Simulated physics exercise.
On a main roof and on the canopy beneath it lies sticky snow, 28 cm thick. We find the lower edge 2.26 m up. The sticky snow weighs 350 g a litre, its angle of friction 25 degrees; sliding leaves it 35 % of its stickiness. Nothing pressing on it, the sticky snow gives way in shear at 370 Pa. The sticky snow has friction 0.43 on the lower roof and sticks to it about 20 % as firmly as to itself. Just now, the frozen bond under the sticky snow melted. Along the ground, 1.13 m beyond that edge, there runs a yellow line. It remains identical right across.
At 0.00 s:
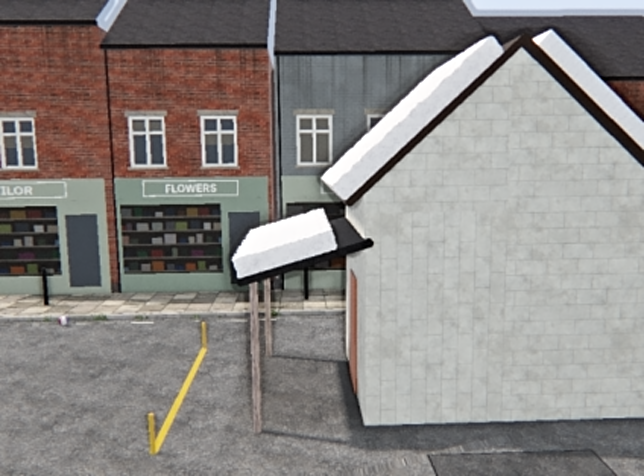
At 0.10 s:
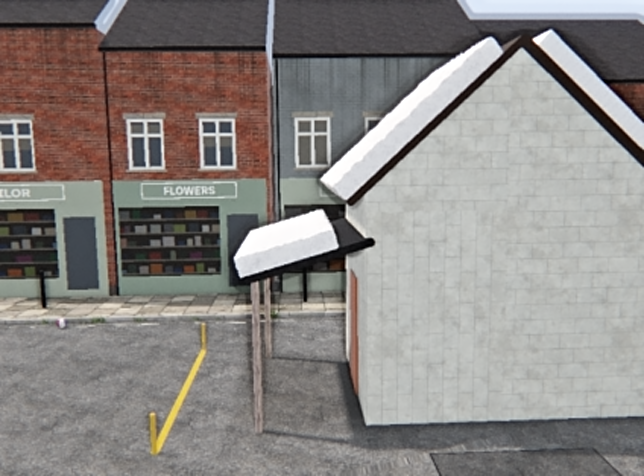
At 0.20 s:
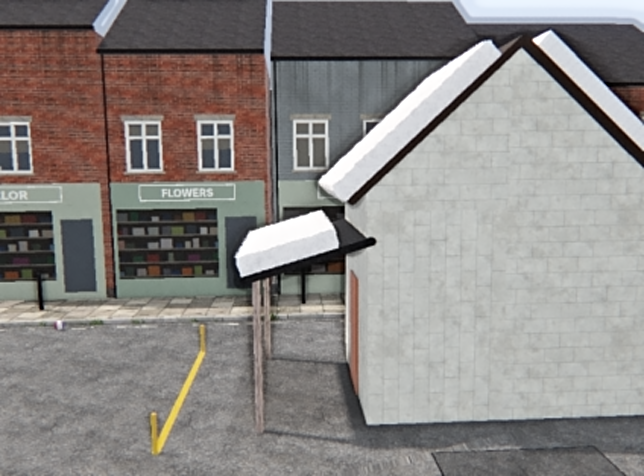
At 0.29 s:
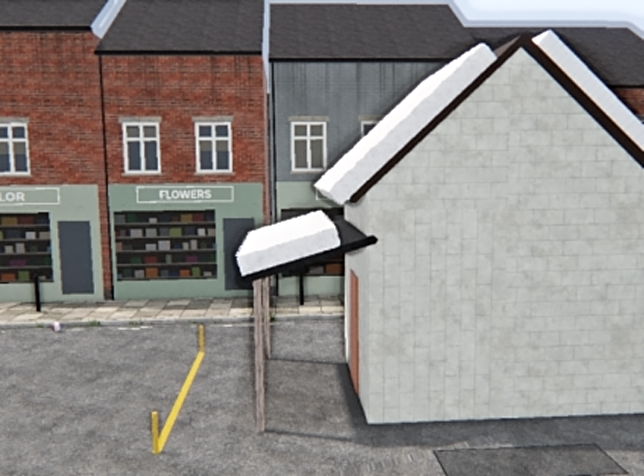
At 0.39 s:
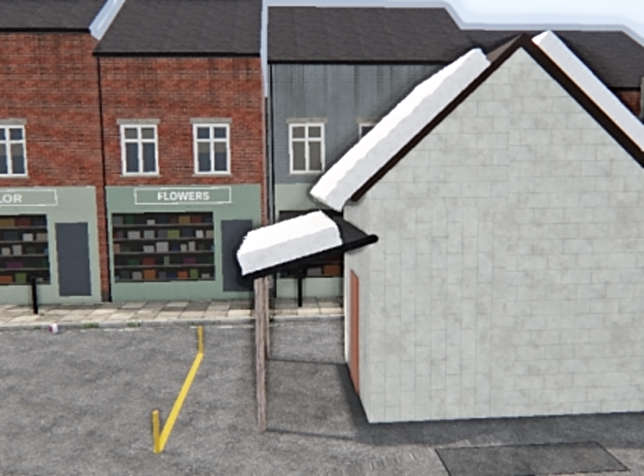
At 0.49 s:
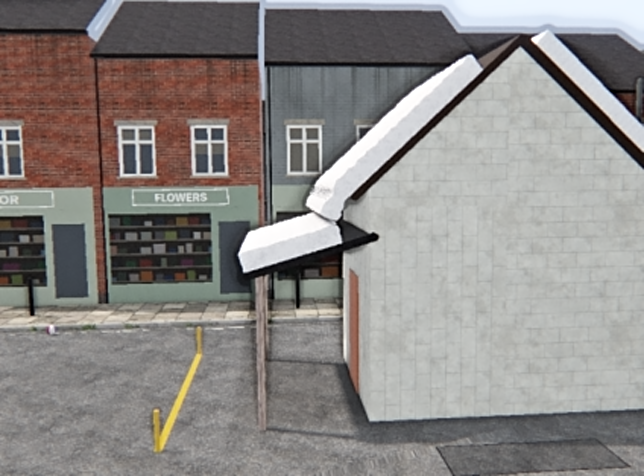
Snow on the left slope of a pale block building's main roof slides slowly down past the upper eave towards the snow-covered canopy, bending and cracking at its lower end, opposite brick shops and a yellow ground line.
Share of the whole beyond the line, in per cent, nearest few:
Some 44 out of 100.
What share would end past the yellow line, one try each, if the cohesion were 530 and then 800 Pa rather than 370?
Respectively 35 % and 25 %.
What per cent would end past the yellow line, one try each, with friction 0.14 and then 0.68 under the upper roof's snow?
Respectively near 55 % and near 30 %.
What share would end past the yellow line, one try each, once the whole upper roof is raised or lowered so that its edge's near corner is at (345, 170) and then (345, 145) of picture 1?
55 per cent, then 60 per cent.
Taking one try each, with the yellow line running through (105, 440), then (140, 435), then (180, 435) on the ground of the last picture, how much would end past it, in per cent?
First try 25 per cent, second 35 per cent, third 50 per cent.
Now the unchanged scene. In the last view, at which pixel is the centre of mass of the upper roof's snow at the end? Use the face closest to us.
Around (165, 375).
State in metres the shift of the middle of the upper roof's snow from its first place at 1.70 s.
3.0 m.
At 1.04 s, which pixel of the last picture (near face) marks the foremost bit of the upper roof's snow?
Near (262, 236).
After 1.04 s, none is below the lower edge and 0 % is past the line.
After 1.70 s, 22 % is below the lower edge and 0 % is past the line.
After 2.35 s, 67 % is below the lower edge and 37 % is past the line.
After 3.00 s, 71 % is below the lower edge and 44 % is past the line.
After 3.80 s, 71 % is below the lower edge and 44 % is past the line.
